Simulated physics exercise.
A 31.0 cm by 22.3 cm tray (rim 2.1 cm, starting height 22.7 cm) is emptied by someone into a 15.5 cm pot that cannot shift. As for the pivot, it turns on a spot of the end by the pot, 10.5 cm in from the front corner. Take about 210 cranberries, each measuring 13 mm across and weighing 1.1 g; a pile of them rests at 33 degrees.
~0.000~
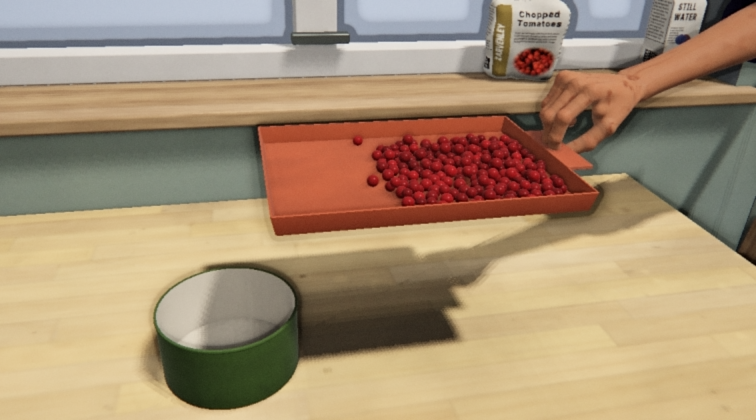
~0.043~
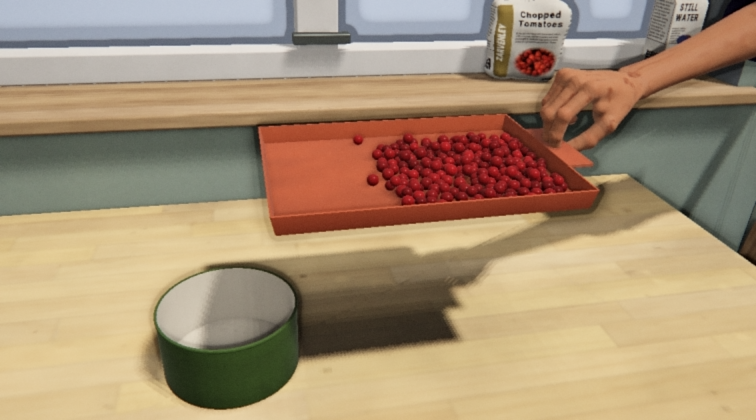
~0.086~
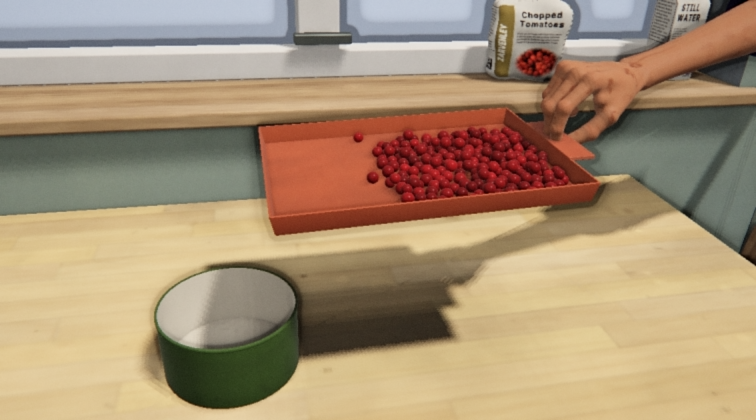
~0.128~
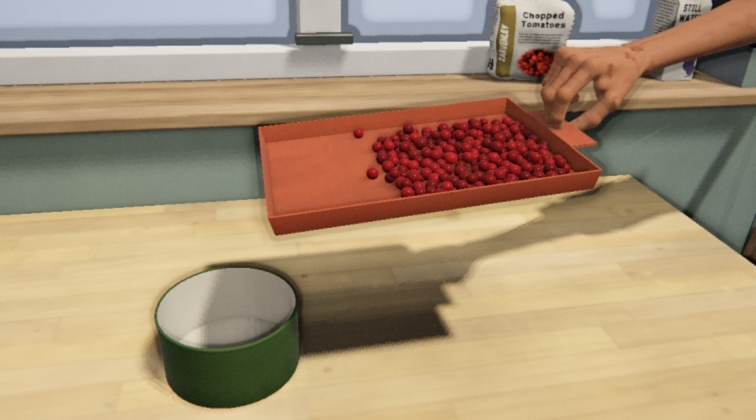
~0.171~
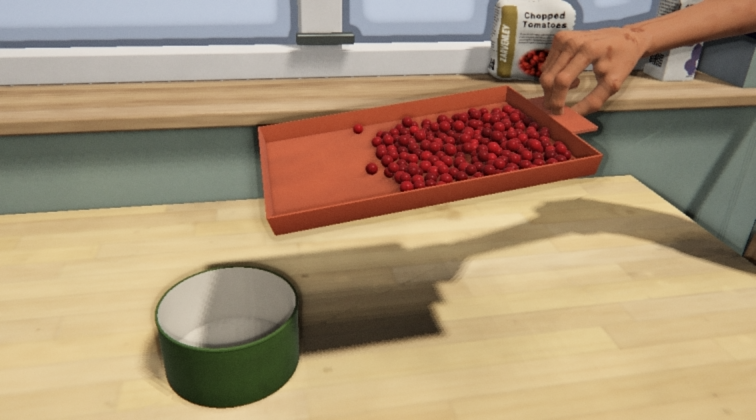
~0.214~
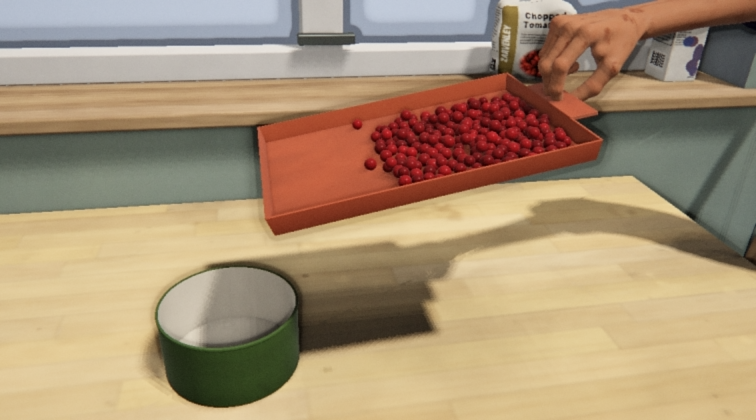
An orange tray piled with red cranberries started out level above a wooden counter, then tilted slightly as a hand raised its right end, its left end staying near a green pot.
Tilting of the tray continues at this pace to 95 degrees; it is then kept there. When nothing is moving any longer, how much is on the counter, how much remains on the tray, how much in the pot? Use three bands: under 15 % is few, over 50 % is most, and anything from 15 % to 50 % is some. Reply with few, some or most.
Counter: Some, tray: Few, pot: Most.
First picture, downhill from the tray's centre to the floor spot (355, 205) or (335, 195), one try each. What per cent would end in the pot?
I'd put it at about 5 per cent for the first tilt and about 40 per cent for the second.
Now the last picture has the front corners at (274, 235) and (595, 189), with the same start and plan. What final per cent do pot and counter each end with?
Pot 0 % / counter 100 %.
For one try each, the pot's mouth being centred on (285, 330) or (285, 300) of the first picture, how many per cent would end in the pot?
Estimates: 30 % and 20 %, in that order.
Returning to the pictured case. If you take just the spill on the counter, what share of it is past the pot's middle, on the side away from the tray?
Around 70 per cent, give or take.
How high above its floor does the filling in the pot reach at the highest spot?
My guess is around 3.0 centimetres.
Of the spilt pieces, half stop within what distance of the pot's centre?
Distance: Some 18 cm.
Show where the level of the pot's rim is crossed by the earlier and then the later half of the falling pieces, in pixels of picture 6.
At about (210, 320), then at (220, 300).
After 0.78 s, tilt 50 degrees; the tray holds 100 %, the pot 0 %.
After 1.16 s, tilt 77 degrees; the tray holds 70 %, the pot 20 %.
Then, at 1.63 s, tilt 95 degrees; the tray holds 20 %, the pot 25 %.
In the end, at 2.8 s, counter 35 %, tray 0 %, pot 65 %.
